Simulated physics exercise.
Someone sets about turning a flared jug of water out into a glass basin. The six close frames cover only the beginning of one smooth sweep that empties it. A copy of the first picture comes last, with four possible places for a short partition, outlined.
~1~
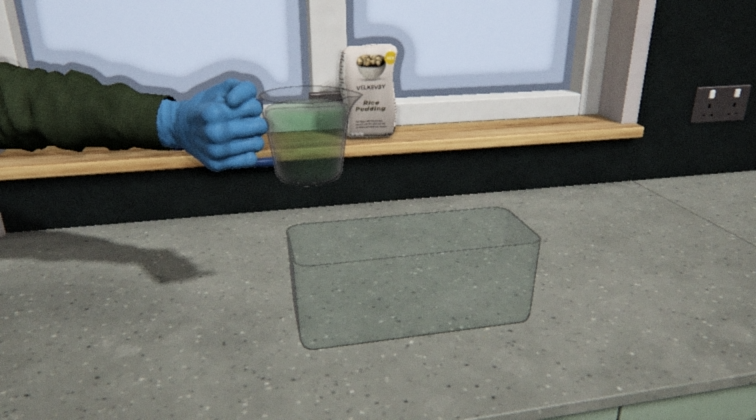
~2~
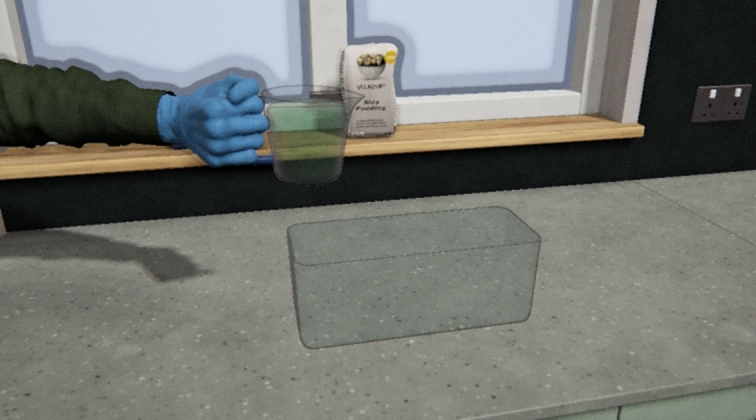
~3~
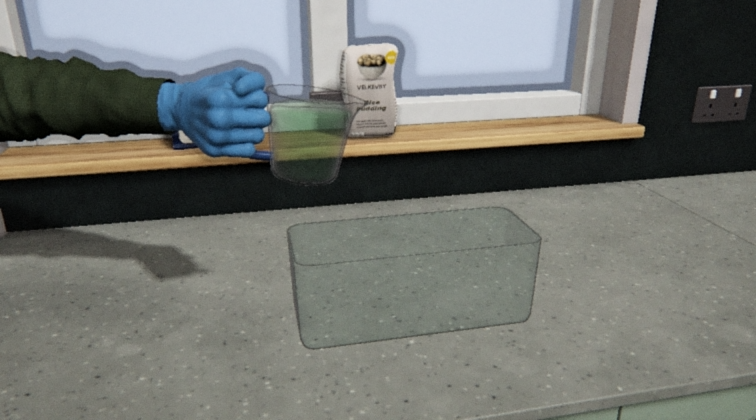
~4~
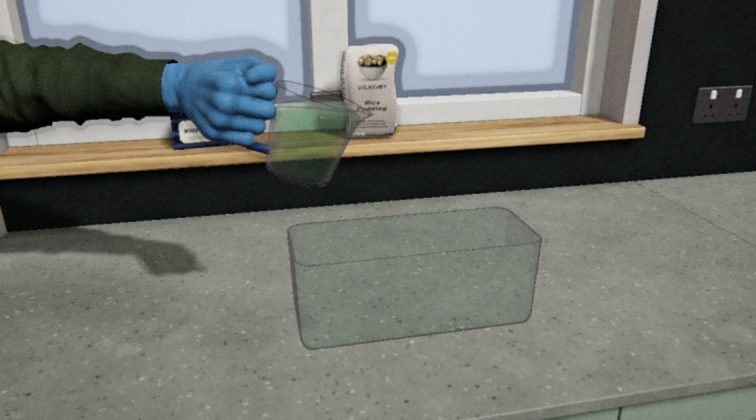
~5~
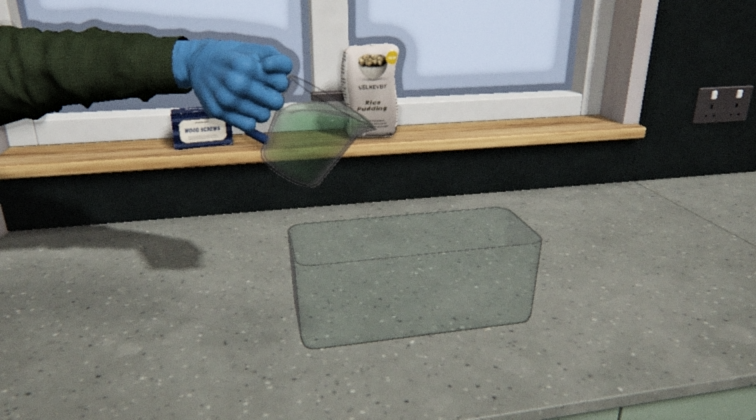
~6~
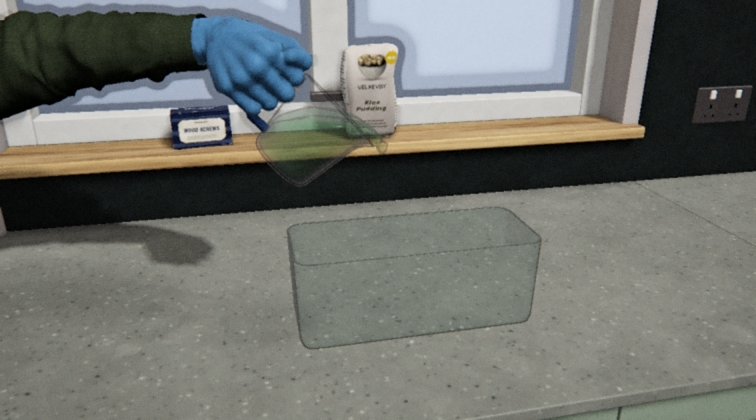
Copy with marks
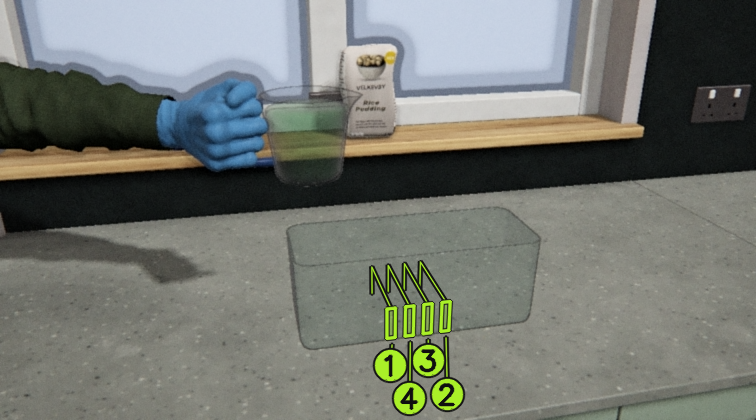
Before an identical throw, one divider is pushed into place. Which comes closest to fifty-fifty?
Best: 4.
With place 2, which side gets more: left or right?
The left one.
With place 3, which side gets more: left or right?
The left one.
In lime, 1 at (392, 344); 2 at (445, 337); 3 at (428, 339); 4 at (410, 342).
For place 1, about 27 % ends left of the wall and 71 % right of it.
For place 2, about 87 % ends left of the wall and 7 % right of it; 6 % is lost outside.
For place 3, about 76 % ends left of the wall and 21 % right of it; 3 % is lost outside.
For place 4, about 54 % ends left of the wall and 43 % right of it; 3 % is lost outside.
